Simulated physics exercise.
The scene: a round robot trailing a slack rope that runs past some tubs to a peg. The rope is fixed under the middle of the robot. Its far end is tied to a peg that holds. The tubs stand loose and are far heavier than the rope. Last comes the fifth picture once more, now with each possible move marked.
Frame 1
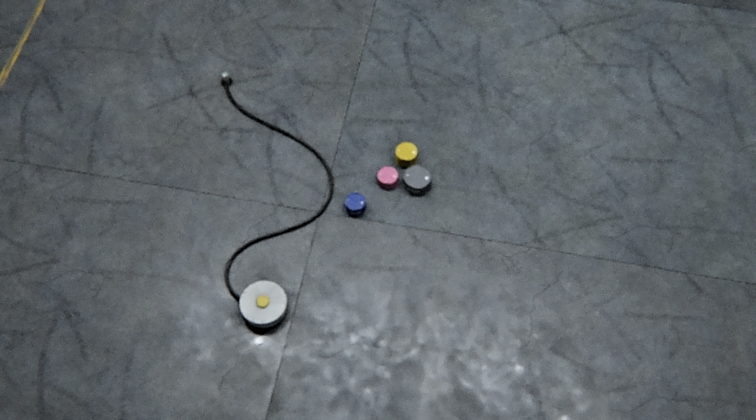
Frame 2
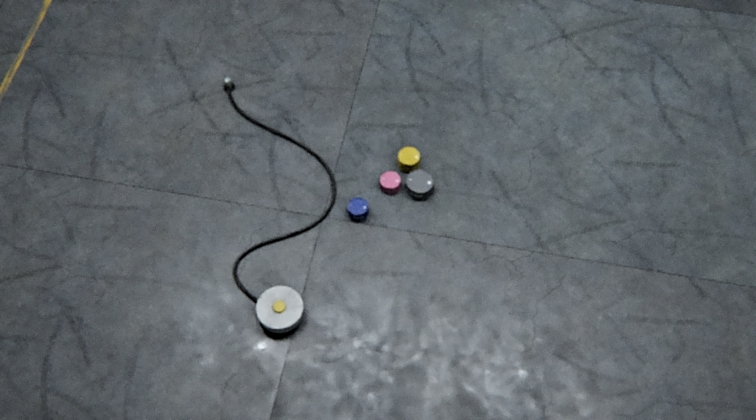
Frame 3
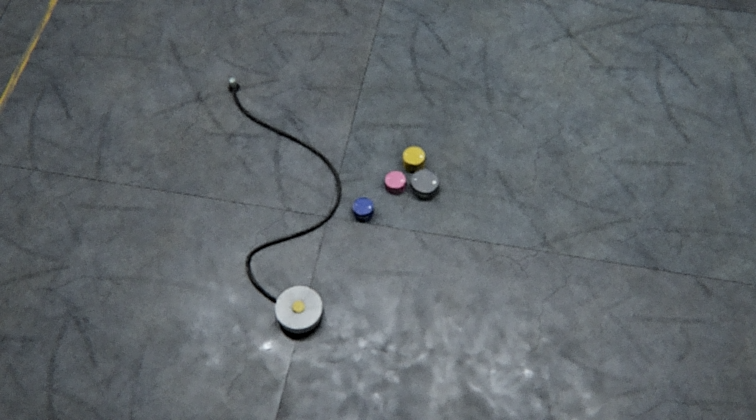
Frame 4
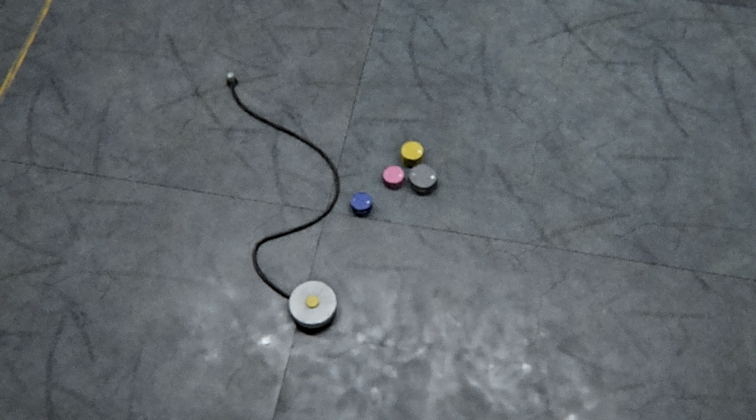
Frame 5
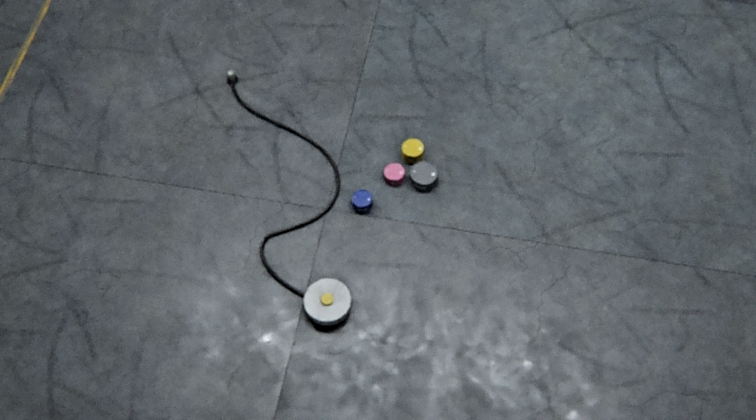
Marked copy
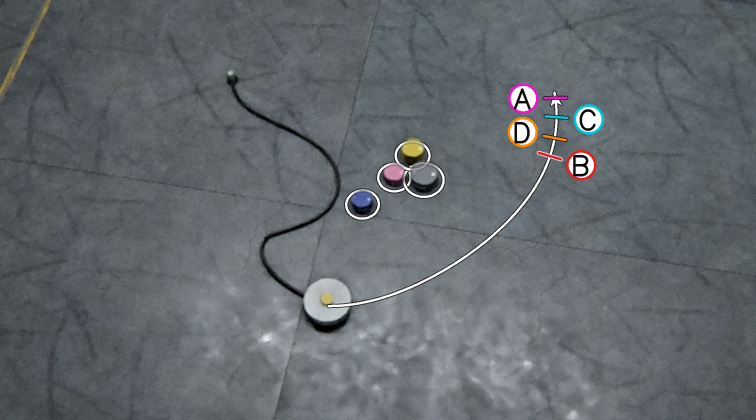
In this clip, a round grey robot tethered by a curving black cord to a small peg moves a short way to the right across a dark floor, while four small coloured tubs sit clustered nearby, apparently undisturbed.
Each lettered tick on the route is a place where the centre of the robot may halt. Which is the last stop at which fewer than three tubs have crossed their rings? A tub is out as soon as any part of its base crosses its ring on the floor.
Mark B.
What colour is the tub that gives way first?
The blue one.
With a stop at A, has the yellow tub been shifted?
Yes.
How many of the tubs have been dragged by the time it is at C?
By then, four.
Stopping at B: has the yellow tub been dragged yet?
No.
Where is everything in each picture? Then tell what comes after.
Peg (226, 78); pink tub (388, 178); grey tub (417, 180), in the first picture.
Robot (280, 310); blue tub (358, 209), in the second picture.
Robot (299, 310); pink tub (395, 183), in the third picture.
Robot (313, 305); yellow tub (412, 155), in the fourth picture.
Robot (328, 303); peg (232, 76); pink tub (394, 175); grey tub (424, 176), in the fifth picture.
On the marked copy, A at (555, 98); B at (550, 156); C at (557, 117); D at (555, 138); the route from (328, 306) via (499, 230) to (554, 93).
With B. Early on, robot (432, 274).
Further on, robot (510, 216).
At the end, robot (551, 152); blue tub (375, 174); one over the rings.
As for the rest, A has four over the rings; C has four over the rings; D has three over the rings.
